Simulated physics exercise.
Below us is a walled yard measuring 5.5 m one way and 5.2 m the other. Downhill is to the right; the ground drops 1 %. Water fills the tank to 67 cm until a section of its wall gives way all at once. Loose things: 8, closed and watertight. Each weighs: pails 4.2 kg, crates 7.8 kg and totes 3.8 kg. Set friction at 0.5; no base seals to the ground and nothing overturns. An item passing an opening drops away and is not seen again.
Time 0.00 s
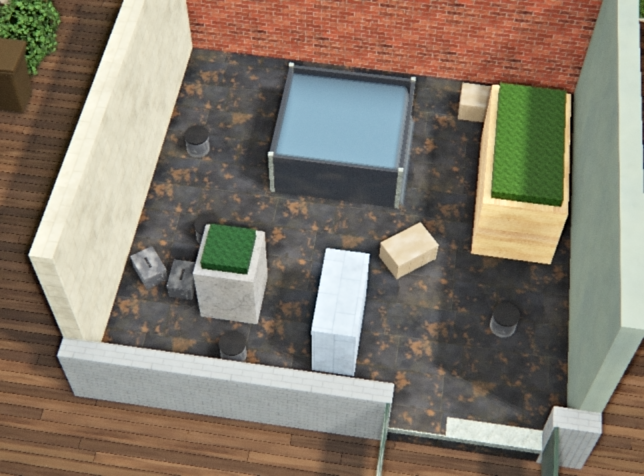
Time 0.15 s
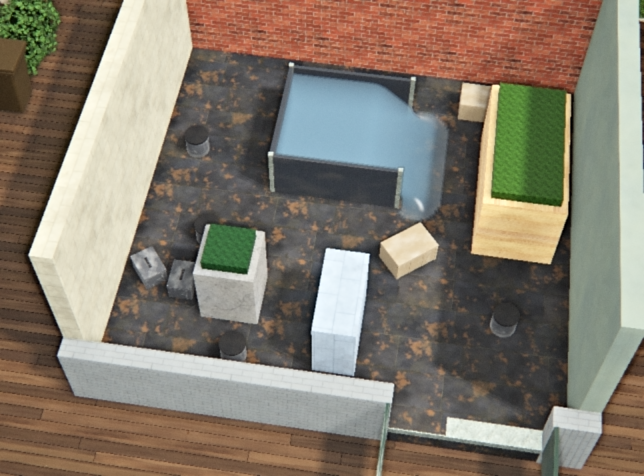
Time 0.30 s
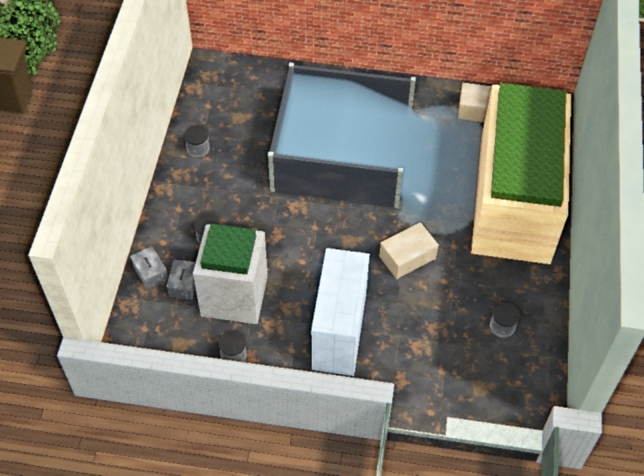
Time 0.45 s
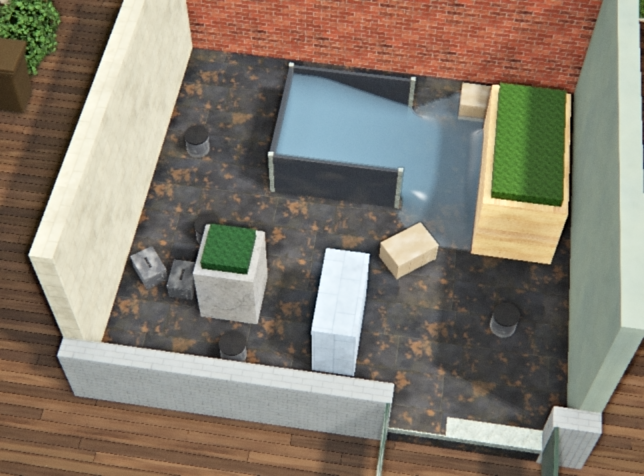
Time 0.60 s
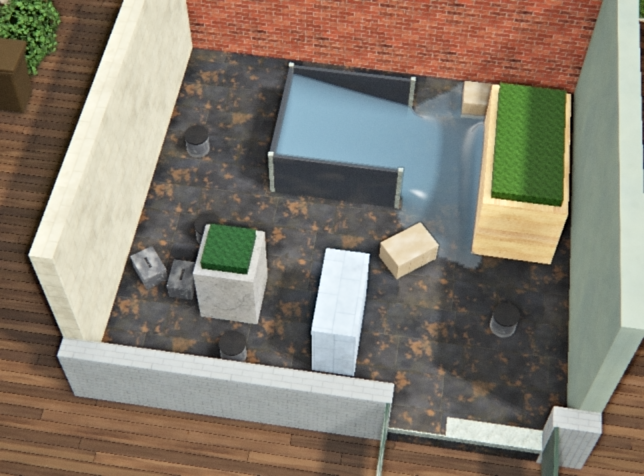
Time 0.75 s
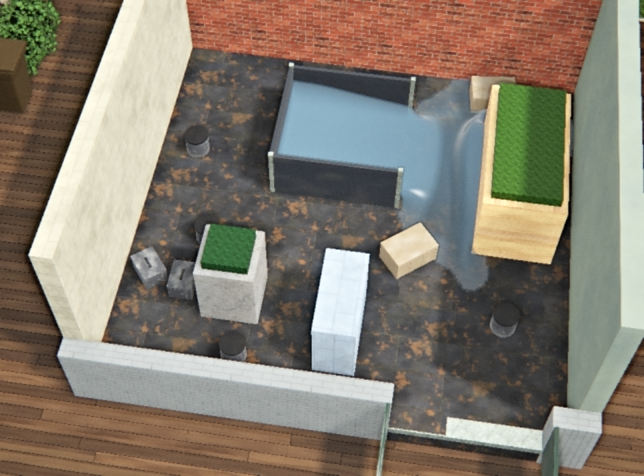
Water pours from the tank's open right side, spreads across the yard and shifts a crate.
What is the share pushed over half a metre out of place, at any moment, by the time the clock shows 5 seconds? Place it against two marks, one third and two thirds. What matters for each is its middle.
The way it's going, it will be the middle band.
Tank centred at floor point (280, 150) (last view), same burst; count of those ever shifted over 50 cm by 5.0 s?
3.
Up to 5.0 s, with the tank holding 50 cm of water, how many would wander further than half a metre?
Count under that change: 3.
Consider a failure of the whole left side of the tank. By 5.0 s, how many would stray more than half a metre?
Then it comes to 6 of them.
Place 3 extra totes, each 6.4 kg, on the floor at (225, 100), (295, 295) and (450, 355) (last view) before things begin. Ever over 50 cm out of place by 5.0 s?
Order as listed: Inside half a metre / inside half a metre / beyond half a metre.
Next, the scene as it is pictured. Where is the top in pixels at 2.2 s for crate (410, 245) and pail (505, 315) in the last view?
Somewhere about (326, 255) and (551, 364).
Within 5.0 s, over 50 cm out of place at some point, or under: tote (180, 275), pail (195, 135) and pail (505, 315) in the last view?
Within the mark, within the mark, beyond the mark.
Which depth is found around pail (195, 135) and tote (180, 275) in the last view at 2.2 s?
I'd estimate 0 cm for the first and 0 cm for the second.
After 1.1 s 0 of 8 are over 50 cm from their spots; 1 afloat.
After 2.2 s 3 of 8 are over 50 cm from their spots; 1 afloat.
After 3.5 s 2 of 8 are over 50 cm from their spots; 2 afloat.
After 5.0 s 3 of 8 are over 50 cm from their spots, and 4 have been at some point; 1 afloat.
